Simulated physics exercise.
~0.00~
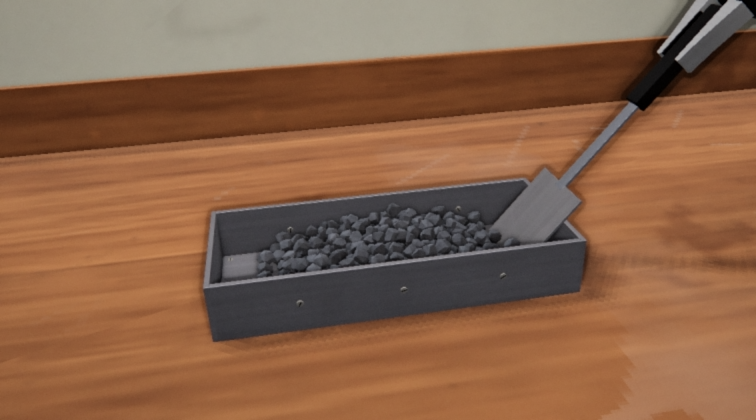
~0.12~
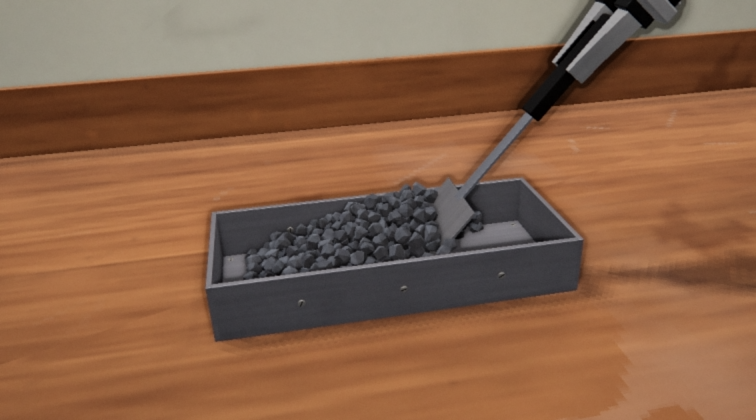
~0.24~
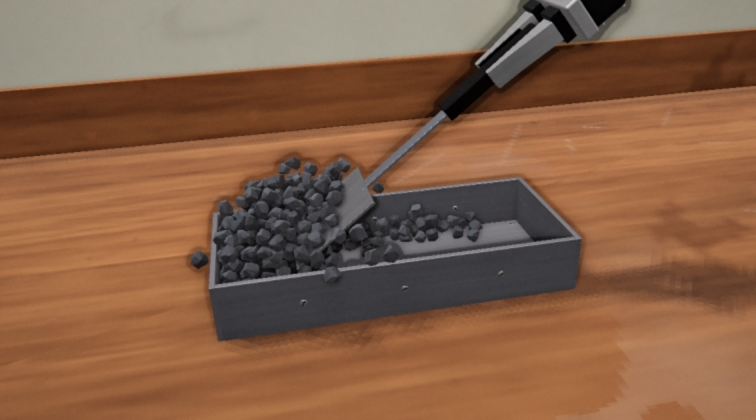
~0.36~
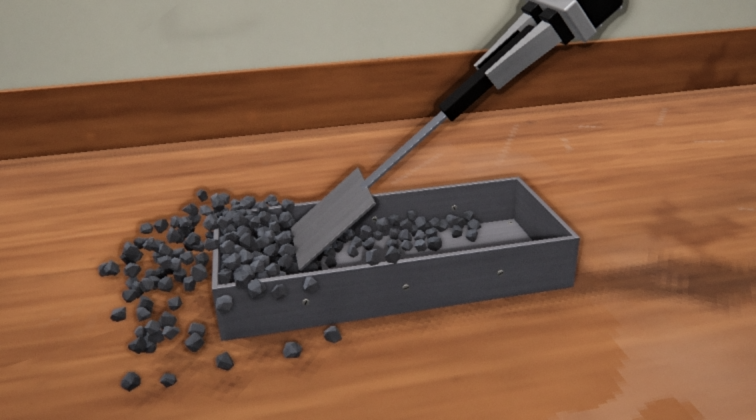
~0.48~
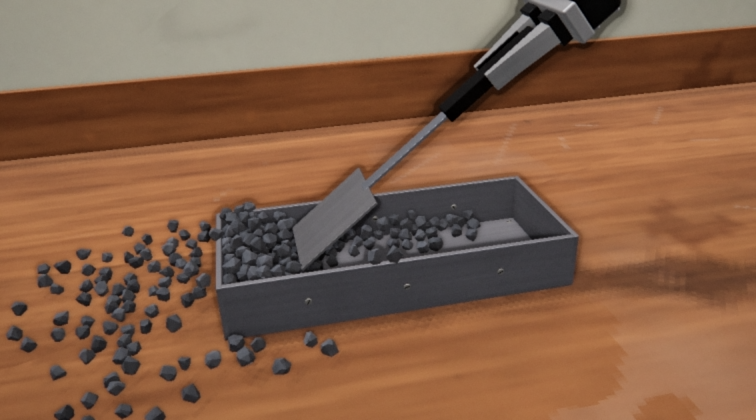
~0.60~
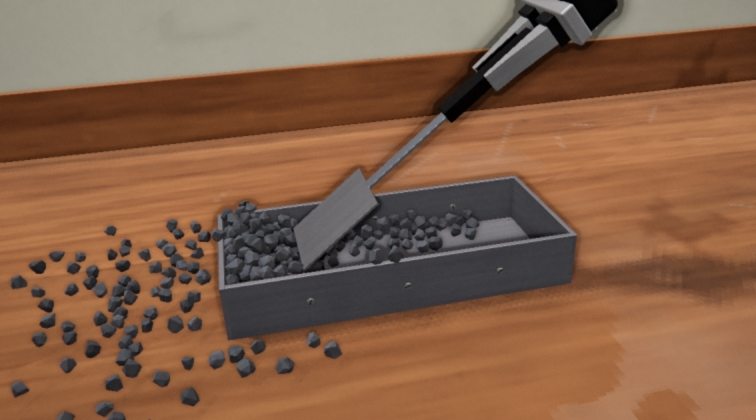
On a wooden surface, a robot-held spatula pushes dark pebbles leftward along a grey tray, spilling many over the left end.
